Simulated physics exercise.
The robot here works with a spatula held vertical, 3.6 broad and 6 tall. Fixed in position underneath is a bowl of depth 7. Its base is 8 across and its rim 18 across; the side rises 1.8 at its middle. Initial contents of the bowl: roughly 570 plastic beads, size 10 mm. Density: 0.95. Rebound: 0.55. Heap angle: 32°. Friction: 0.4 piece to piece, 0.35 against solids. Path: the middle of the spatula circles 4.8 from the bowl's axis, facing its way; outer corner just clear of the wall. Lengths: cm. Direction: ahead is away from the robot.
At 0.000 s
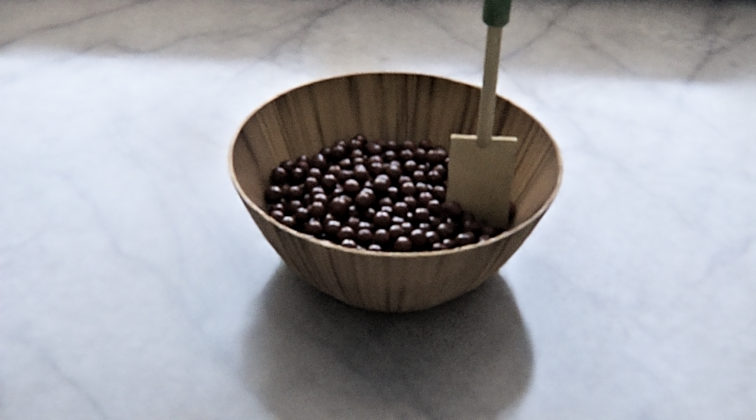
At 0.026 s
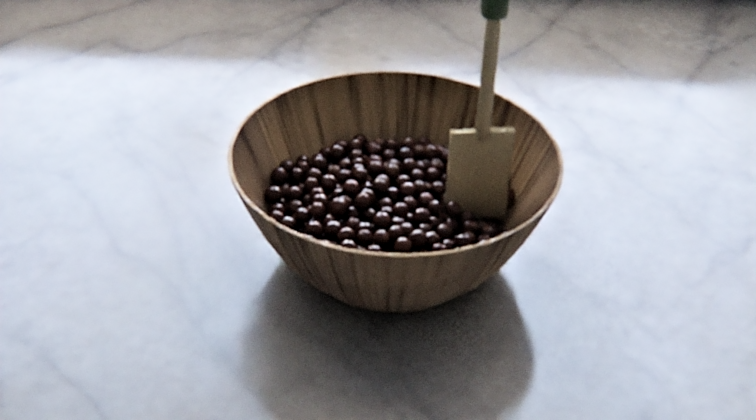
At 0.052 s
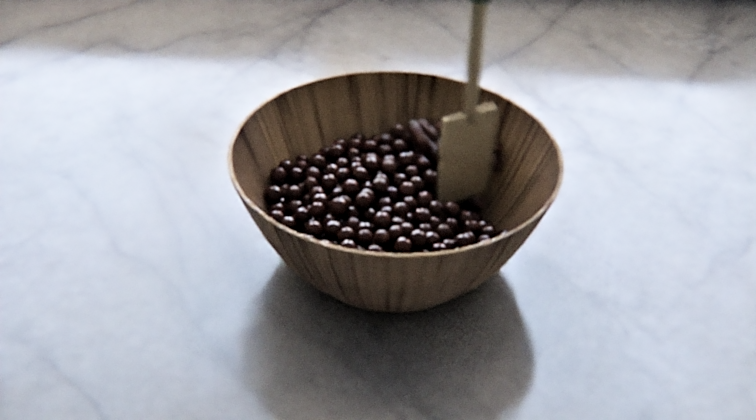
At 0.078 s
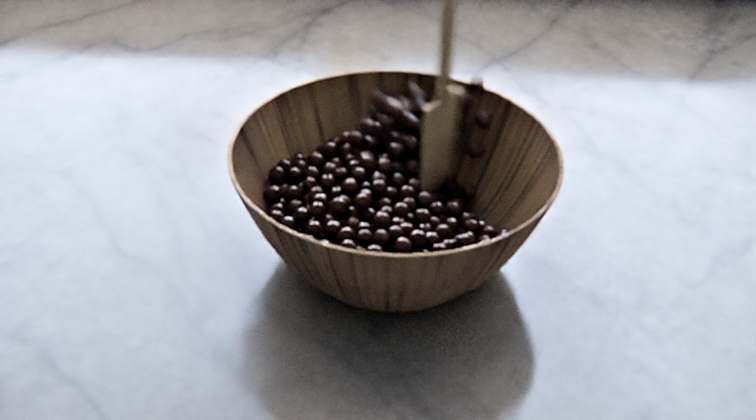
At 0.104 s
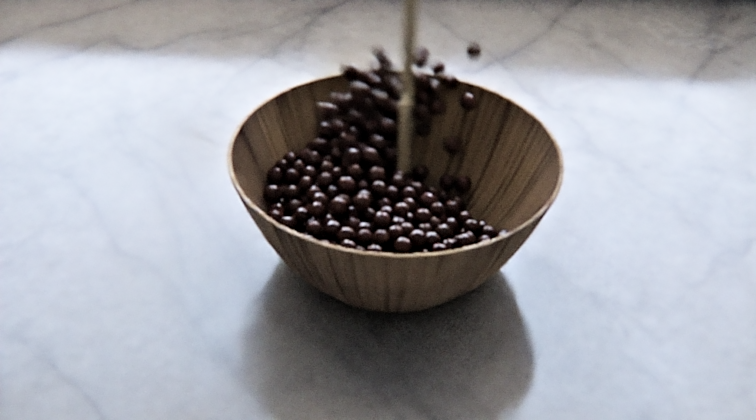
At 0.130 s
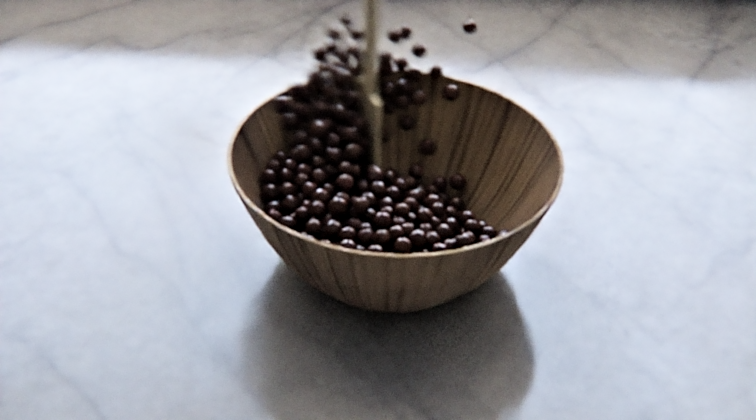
A spatula sweeping from right to left around the back of a wooden bowl, piling dark beads up and flinging some upward.
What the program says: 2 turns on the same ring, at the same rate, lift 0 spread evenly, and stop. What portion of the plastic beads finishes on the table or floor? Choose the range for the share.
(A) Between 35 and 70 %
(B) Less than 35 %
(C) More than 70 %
Between 35 and 70 % (A).
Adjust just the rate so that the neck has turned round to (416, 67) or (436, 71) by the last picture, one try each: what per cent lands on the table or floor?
Around 30 and 20 percent, in that order.
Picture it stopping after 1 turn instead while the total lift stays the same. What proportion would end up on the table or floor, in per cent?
About 30 per cent.
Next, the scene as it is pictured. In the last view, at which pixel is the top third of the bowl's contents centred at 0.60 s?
Somewhere around (321, 239), I think.
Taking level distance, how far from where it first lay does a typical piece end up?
Around 12 centimetres.
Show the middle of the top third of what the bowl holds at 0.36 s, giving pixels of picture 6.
Upper-third centre: Approx. (502, 179) px.
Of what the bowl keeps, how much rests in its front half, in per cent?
I'd put it near 45 per cent.
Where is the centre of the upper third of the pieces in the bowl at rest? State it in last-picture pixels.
Close to (428, 192).
After 0.36 s, 346° round, highest piece 12 above the table; 439 in the bowl, 57 on the table or floor, 77 in flight or on the tool.
After 0.60 s, 222° round, highest piece 11 above the table; 346 in the bowl, 187 on the table or floor, 40 in flight or on the tool.
After 0.91 s, 0° round, highest piece 6 above the table; 307 in the bowl, 261 on the table or floor, 5 in flight or on the tool.
After 1.61 s, 0° round, highest piece 5 above the table; 307 in the bowl, 266 on the table or floor.
At rest, 307 in the bowl, 266 on the table or floor. That is 46 % on the table or floor.
